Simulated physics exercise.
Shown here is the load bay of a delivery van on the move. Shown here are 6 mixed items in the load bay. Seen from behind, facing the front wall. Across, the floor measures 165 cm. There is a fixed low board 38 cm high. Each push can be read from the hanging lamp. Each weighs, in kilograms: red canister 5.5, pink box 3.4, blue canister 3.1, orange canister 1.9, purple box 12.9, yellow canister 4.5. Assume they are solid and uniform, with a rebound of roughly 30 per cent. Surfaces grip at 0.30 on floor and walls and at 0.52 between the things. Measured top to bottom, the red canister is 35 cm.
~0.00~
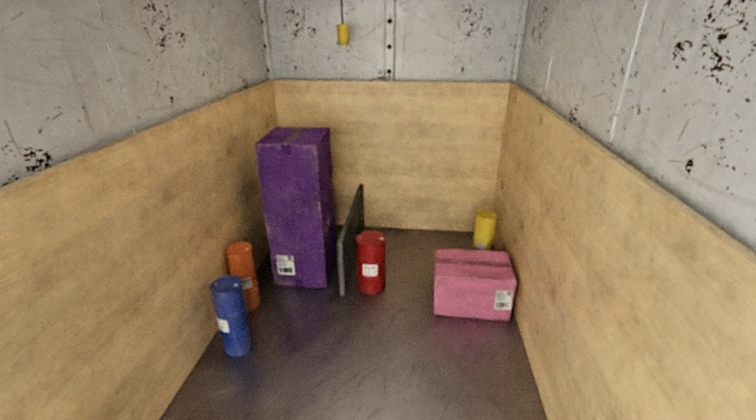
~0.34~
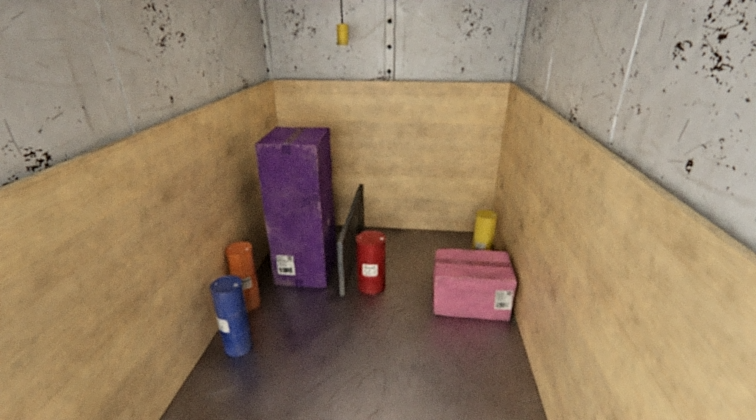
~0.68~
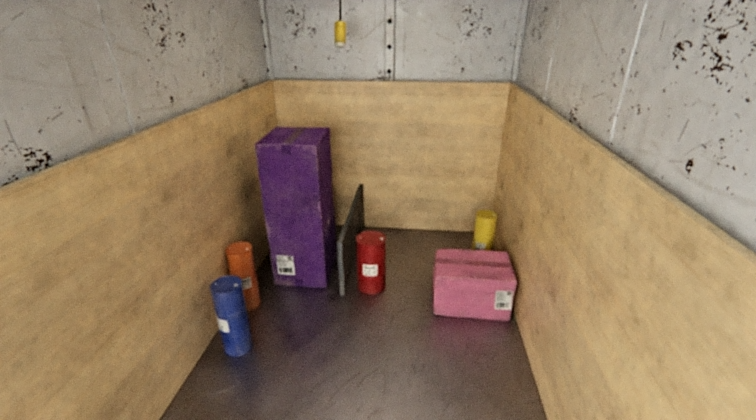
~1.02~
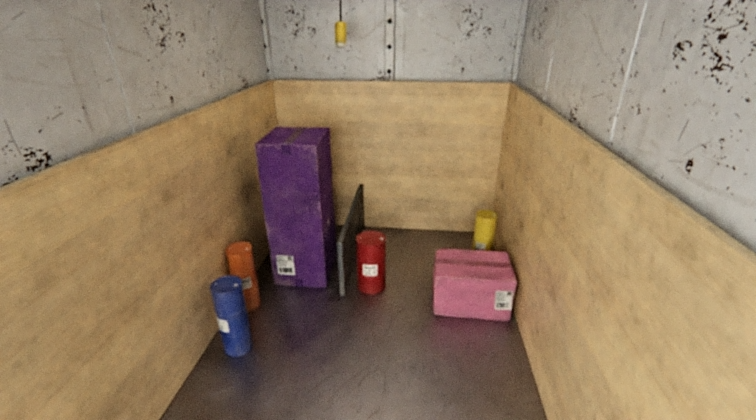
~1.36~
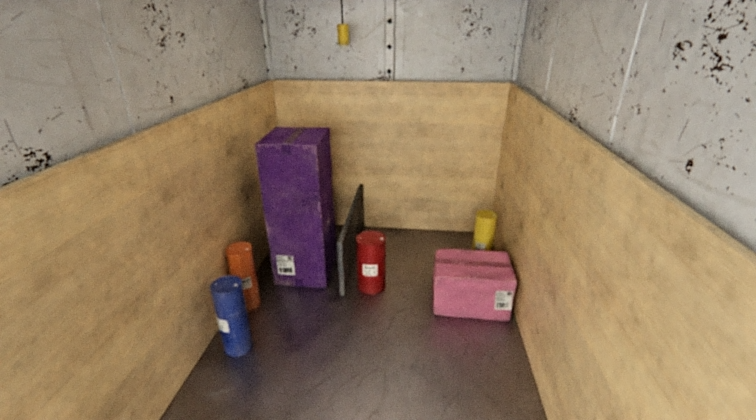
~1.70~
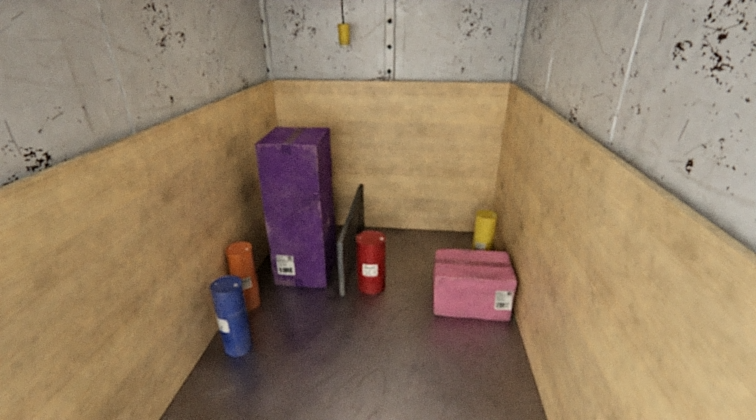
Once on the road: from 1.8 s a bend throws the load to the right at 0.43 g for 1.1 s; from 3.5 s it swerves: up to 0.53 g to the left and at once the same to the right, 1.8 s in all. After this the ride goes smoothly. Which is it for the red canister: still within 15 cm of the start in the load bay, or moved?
At the finish, the red canister has wandered off.
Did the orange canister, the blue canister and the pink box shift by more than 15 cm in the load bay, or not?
Orange canister: Is displaced; blue canister: Is displaced; pink box: Remains in place.
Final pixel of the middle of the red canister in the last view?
At roughly (424, 265).
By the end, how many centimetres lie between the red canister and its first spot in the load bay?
Net shift near 32 cm.
By 2.80 s, force 0.18 g right; red canister 33 cm from its spot near (424, 265); blue canister 39 cm from its spot; orange canister 39 cm from its spot.
By 4.30 s, force 0.12 g left; red canister 17 cm from its spot near (399, 263); blue canister on its side; orange canister on its side.
When it is over (6.9 s), lying over in the load bay, blue canister and orange canister; not toppled but over 15 cm from the start, red canister; the other 3 within 15 cm of the start. In the last view, red canister near (424, 265).
